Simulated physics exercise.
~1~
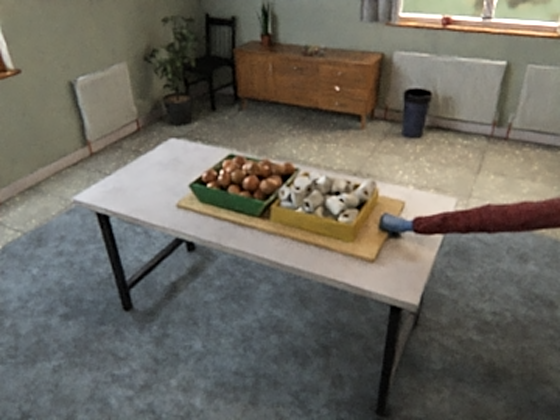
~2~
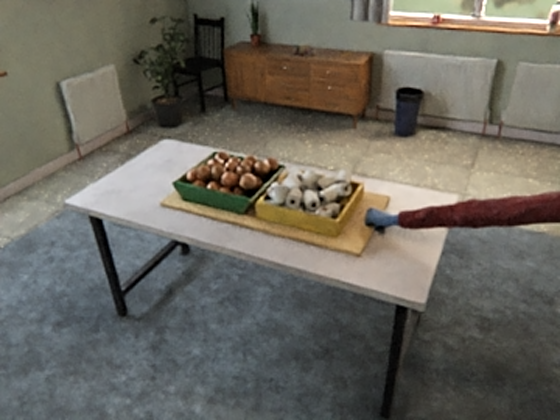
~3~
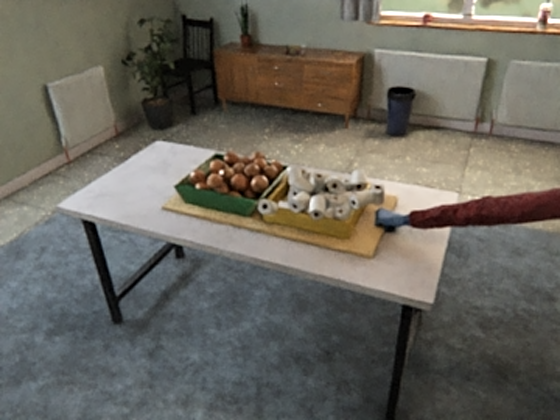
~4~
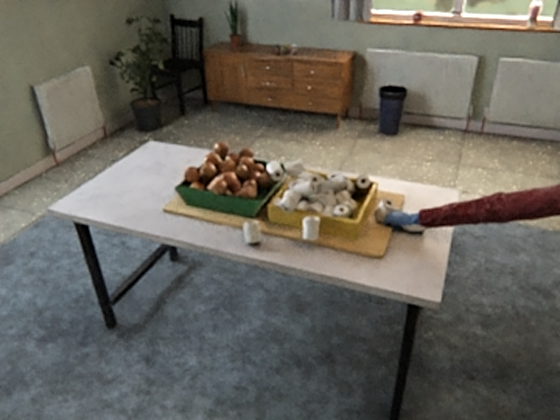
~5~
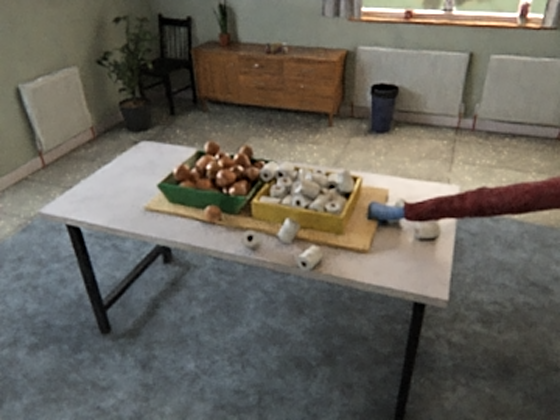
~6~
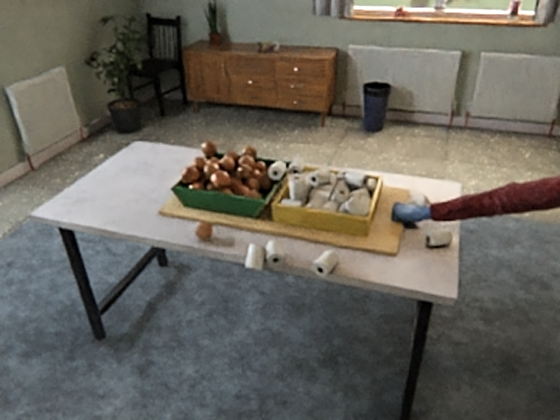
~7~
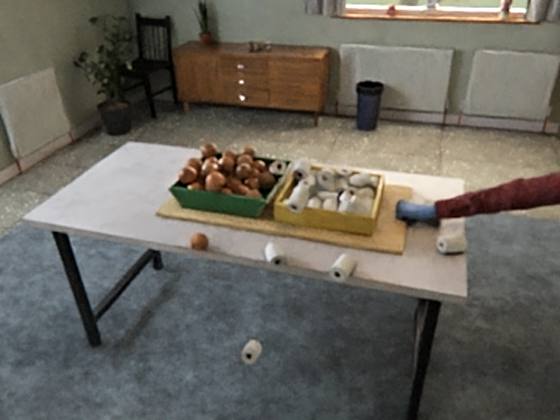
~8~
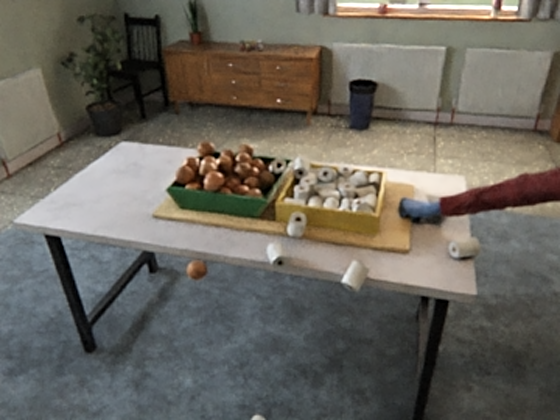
The clip opens on a pale table in a green-walled room, where a board carries a green tray of onions beside a yellow tray of white paper rolls, with a gloved hand in a dark red sleeve at its right end. The board shifts left and then right, and rolls begin heaping over the yellow rim. More jolting spills several rolls and one onion onto the tabletop. The board settles while one roll drops off the front edge, and the onion and other rolls follow outward. At the end, both trays remain mostly full.
